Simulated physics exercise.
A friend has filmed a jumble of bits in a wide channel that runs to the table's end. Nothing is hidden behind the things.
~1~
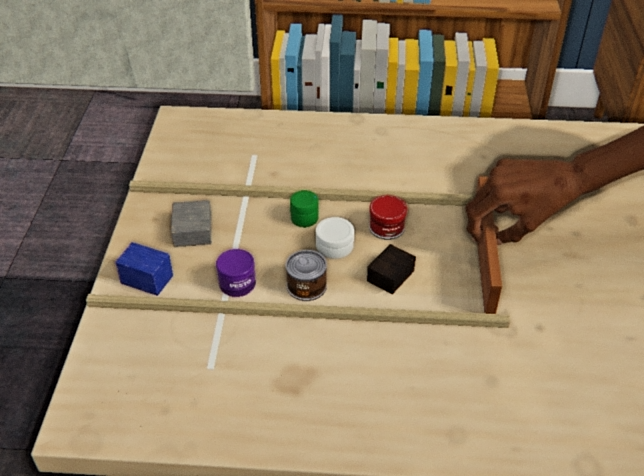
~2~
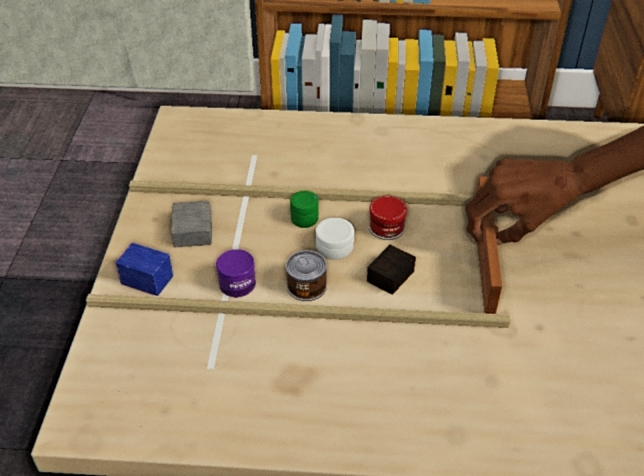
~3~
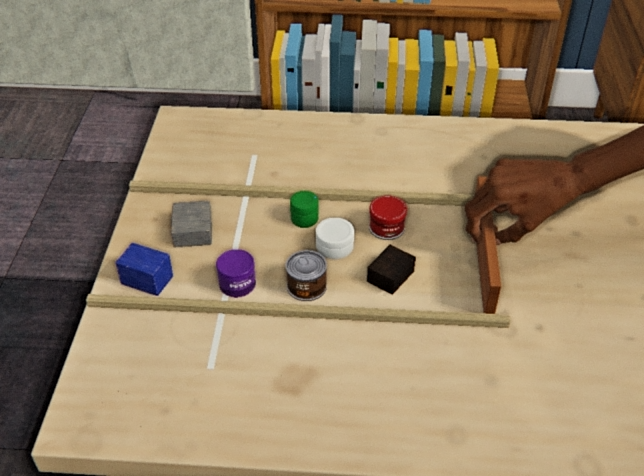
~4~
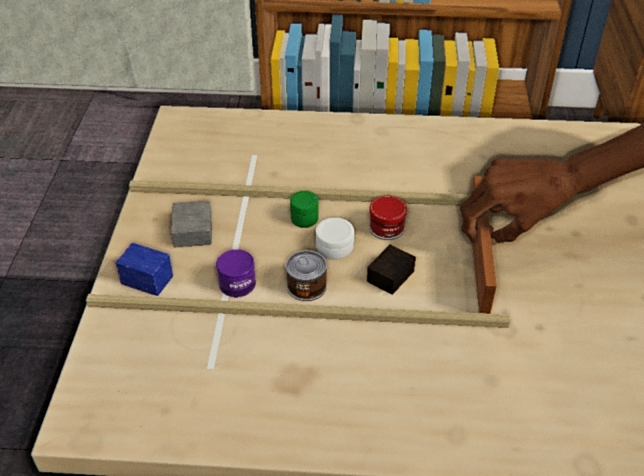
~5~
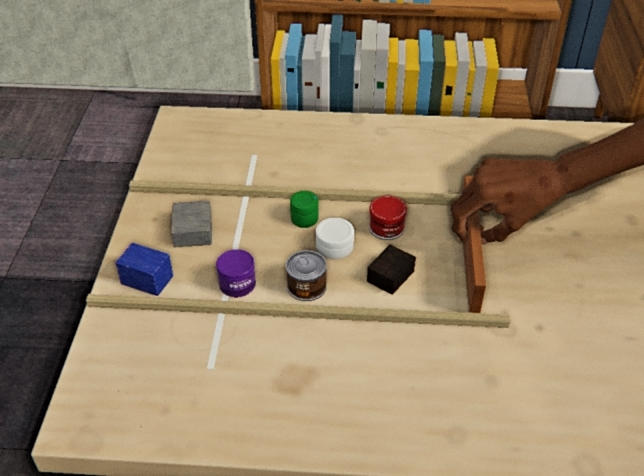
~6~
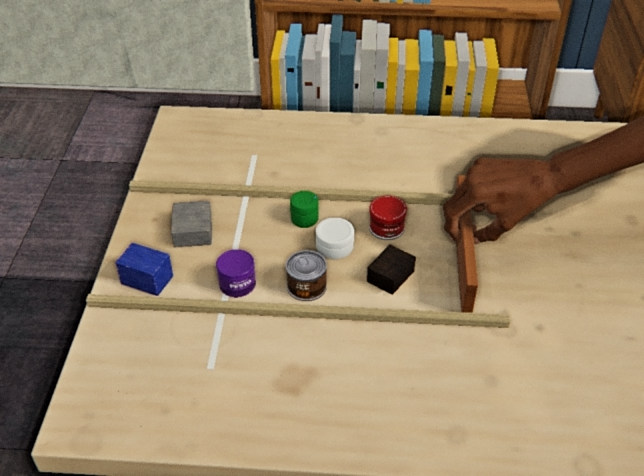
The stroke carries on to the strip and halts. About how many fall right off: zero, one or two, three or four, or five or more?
Here the number that fall off is zero.
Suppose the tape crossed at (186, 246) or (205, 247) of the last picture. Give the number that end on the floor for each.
Try by try, 2 and 1.
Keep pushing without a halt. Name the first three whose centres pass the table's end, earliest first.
The order is the blue block, the purple tub, the grey block.
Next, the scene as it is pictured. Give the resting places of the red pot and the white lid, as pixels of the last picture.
The red pot at (223, 210), the white lid at (217, 238).
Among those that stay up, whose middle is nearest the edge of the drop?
The blue block ends nearest.
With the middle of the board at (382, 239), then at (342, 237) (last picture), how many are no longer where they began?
2 and 5.
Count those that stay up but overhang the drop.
Overhanging: 1.
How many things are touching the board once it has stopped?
That makes 3.
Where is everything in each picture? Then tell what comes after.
The first picture shows blue block (145, 269); grey block (192, 223); purple tub (236, 273); board (487, 243); tape (235, 248).
The second picture shows grey block (192, 223); white lid (335, 238).
The third picture shows purple tub (236, 273); black block (391, 269).
The fourth picture shows blue block (145, 269); board (481, 243).
The fifth picture shows grey block (192, 223); brown tin (307, 276).
The sixth picture shows blue block (145, 269); grey block (192, 223); purple tub (236, 273); board (464, 242); tape (235, 248).
Early on, none off yet; blue block at rest near (145, 269); grey block at rest near (192, 223); purple tub at rest near (236, 273).
Finally, the number that fall off is zero.
